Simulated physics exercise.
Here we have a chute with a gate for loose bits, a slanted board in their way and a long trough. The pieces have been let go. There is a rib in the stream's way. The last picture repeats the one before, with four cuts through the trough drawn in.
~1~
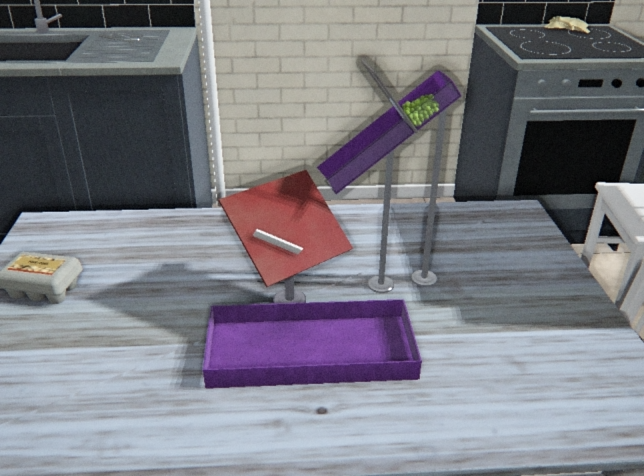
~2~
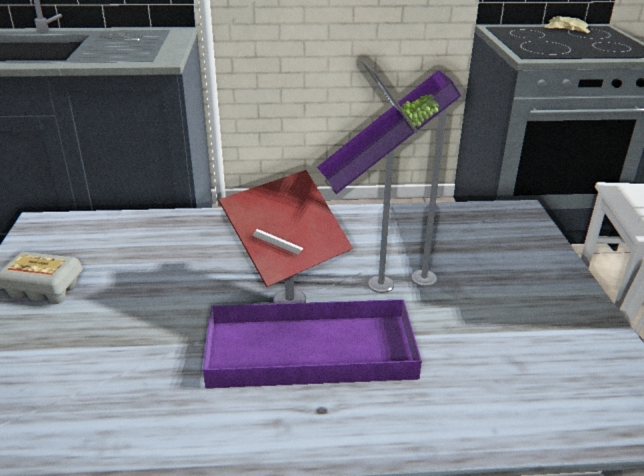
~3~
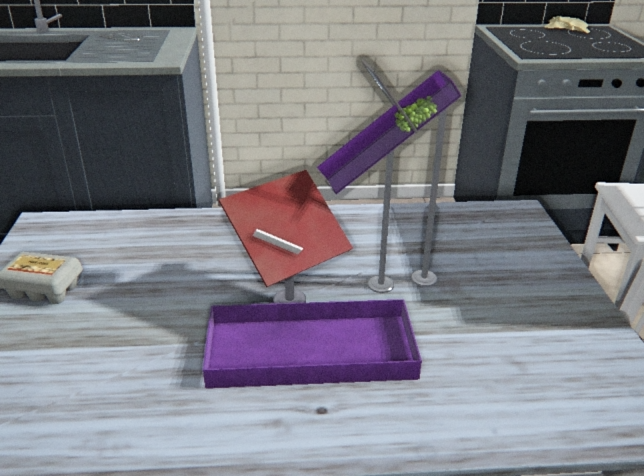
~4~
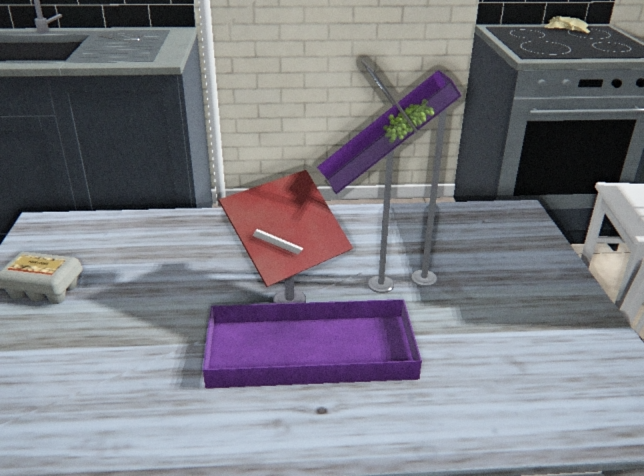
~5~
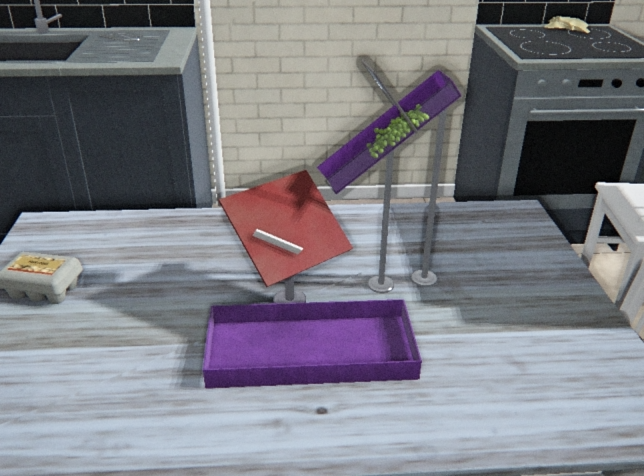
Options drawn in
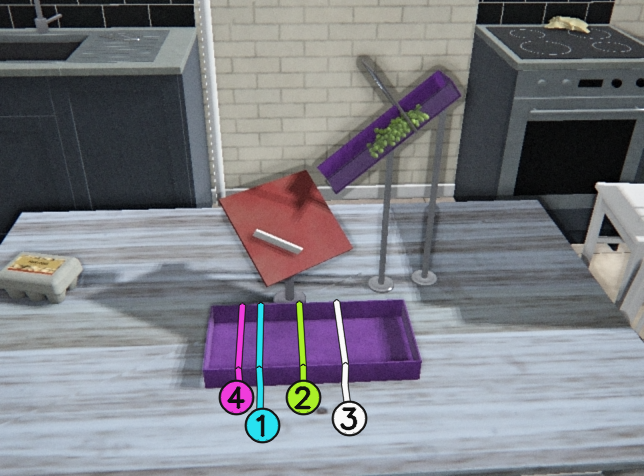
Small green pieces slide down and leftward along a sloping purple chute above a tilted red board.
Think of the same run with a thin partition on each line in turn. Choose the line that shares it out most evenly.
Line 3.
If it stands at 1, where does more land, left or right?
More lands on the right.
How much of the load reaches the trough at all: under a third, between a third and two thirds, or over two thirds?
Over two thirds.
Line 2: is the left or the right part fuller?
Right.
On the marked copy, line 1 crosses the front rim at (259, 367); line 2 crosses the front rim at (303, 366); line 3 crosses the front rim at (345, 364); line 4 crosses the front rim at (238, 368).
For line 1, of what is caught, just a few on the left of the divider, almost all on the right.
For line 2, of what is caught, about a tenth on the left of the divider, almost all on the right.
For line 3, of what is caught, roughly a third on the left of the divider, roughly two thirds on the right.
For line 4, of what is caught, not one piece on the left of the divider, every piece on the right.
